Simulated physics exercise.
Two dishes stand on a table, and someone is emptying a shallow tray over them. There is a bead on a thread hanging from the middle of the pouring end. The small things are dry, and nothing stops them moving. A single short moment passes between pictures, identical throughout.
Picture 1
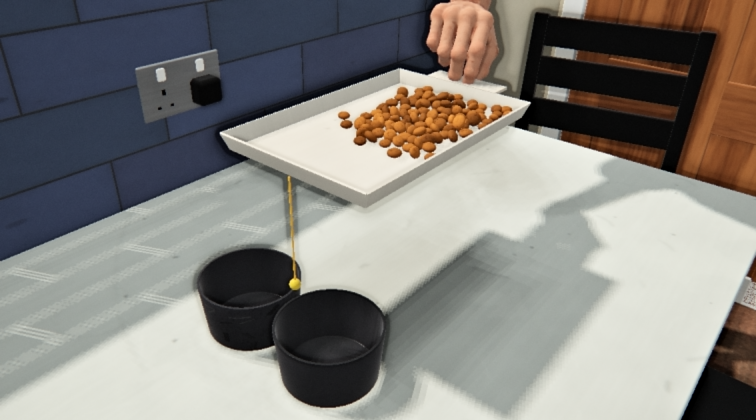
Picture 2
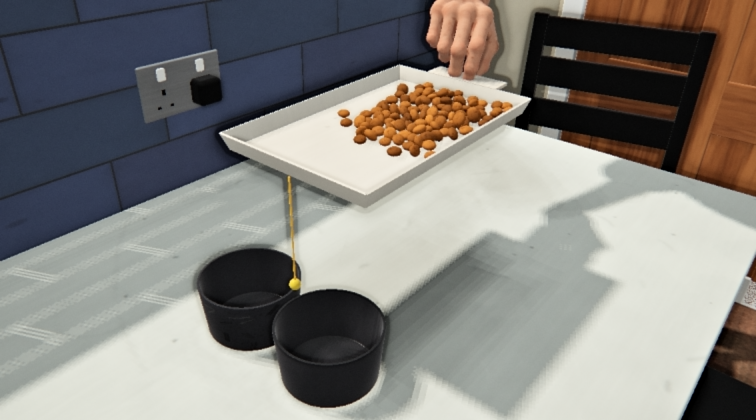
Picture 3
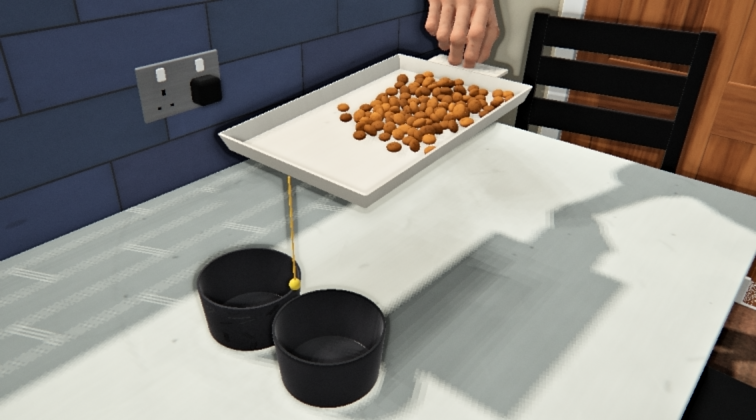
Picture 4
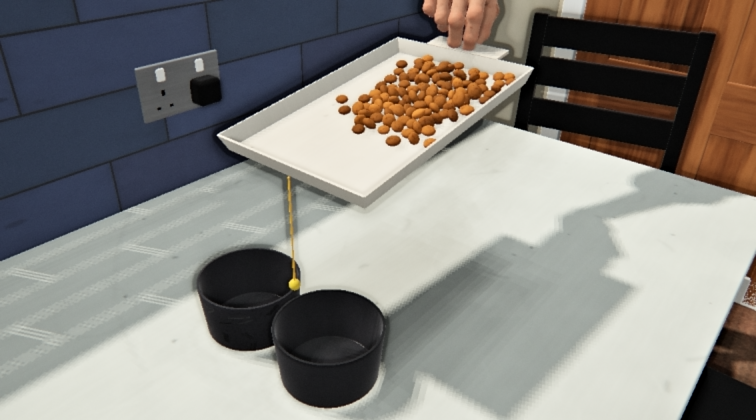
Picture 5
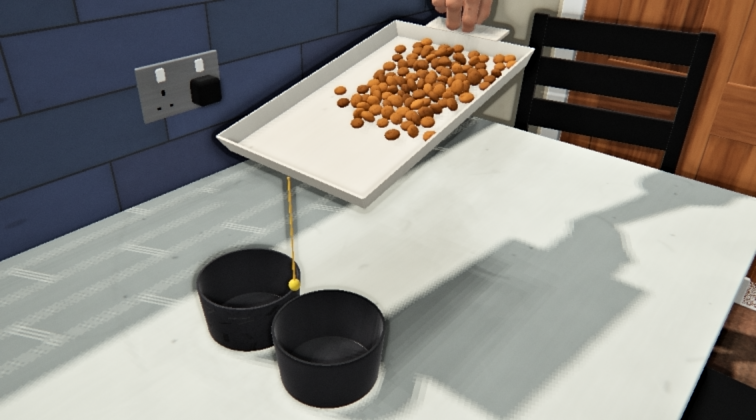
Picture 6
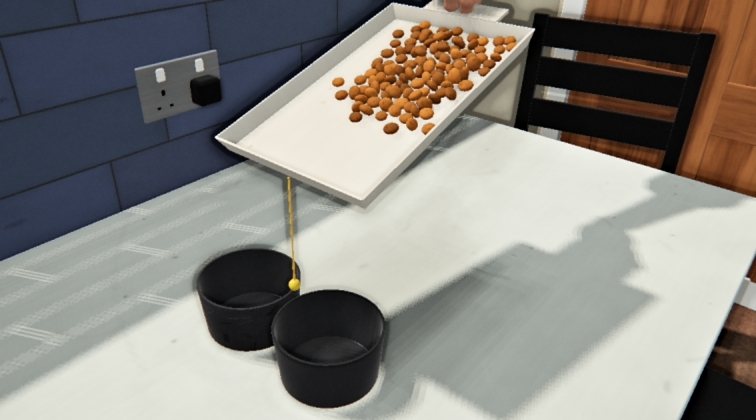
A shallow white tray heaped with small brown pieces tilted gradually more steeply as a hand raised its far end above two black dishes on a table, while the pieces stayed bunched toward that end.
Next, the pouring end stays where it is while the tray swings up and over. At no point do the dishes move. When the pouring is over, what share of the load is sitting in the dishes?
It looks like most goes past the dishes, when all's done.
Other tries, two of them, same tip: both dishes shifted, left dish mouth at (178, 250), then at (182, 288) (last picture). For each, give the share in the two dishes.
First 30 per cent, second 70 per cent.
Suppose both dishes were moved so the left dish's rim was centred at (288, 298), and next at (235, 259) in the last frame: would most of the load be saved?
In the first position shy of half, in the second shy of half.
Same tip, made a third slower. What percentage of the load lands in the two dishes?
That comes to about 50 in every hundred.
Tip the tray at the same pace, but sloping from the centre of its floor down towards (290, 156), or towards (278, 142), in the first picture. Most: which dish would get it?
Case one goes to the left-side dish, case two to the left-side dish.
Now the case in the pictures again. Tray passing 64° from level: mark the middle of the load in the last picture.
Look around (290, 177) in the last picture.
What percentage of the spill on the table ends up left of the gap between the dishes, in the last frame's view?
Roughly 90 %.
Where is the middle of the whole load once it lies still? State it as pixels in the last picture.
(250, 386).
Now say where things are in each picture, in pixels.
Corners of the pouring end at (229, 133) and (366, 189), level; middle of the load at (423, 119), bits of cat kibble; left dish at (212, 320); right dish at (290, 375); bead on its thread at (295, 284), in the first picture.
Corners of the pouring end at (228, 133) and (366, 189), level; middle of the load at (423, 116), in the second picture.
Corners of the pouring end at (228, 133) and (365, 190), tipped barely, level across its low end; middle of the load at (423, 108), in the third picture.
Corners of the pouring end at (226, 134) and (363, 191), tipped a little, level across its low end; middle of the load at (422, 97), in the fourth picture.
Corners of the pouring end at (225, 135) and (362, 192), tipped a little, level across its low end; middle of the load at (421, 85), in the fifth picture.
Corners of the pouring end at (224, 135) and (361, 193), tipped clearly, level across its low end; middle of the load at (419, 72); left dish at (211, 320); right dish at (290, 375), in the sixth picture.
Soon, tray tipped steeply; about two thirds on the tray; a stray few outside both; about a third in the air.
A while on, tray tipped past a quarter turn; a stray few on the tray; a small part in the right dish; a small part in the left dish; about two thirds outside both; about a quarter in the air.
Towards the end, tray tipped past a quarter turn; about a quarter in the right dish; a small part in the left dish; about two thirds outside both.
Finally, tray tipped past a quarter turn; about a quarter in the right dish; a small part in the left dish; about two thirds outside both.
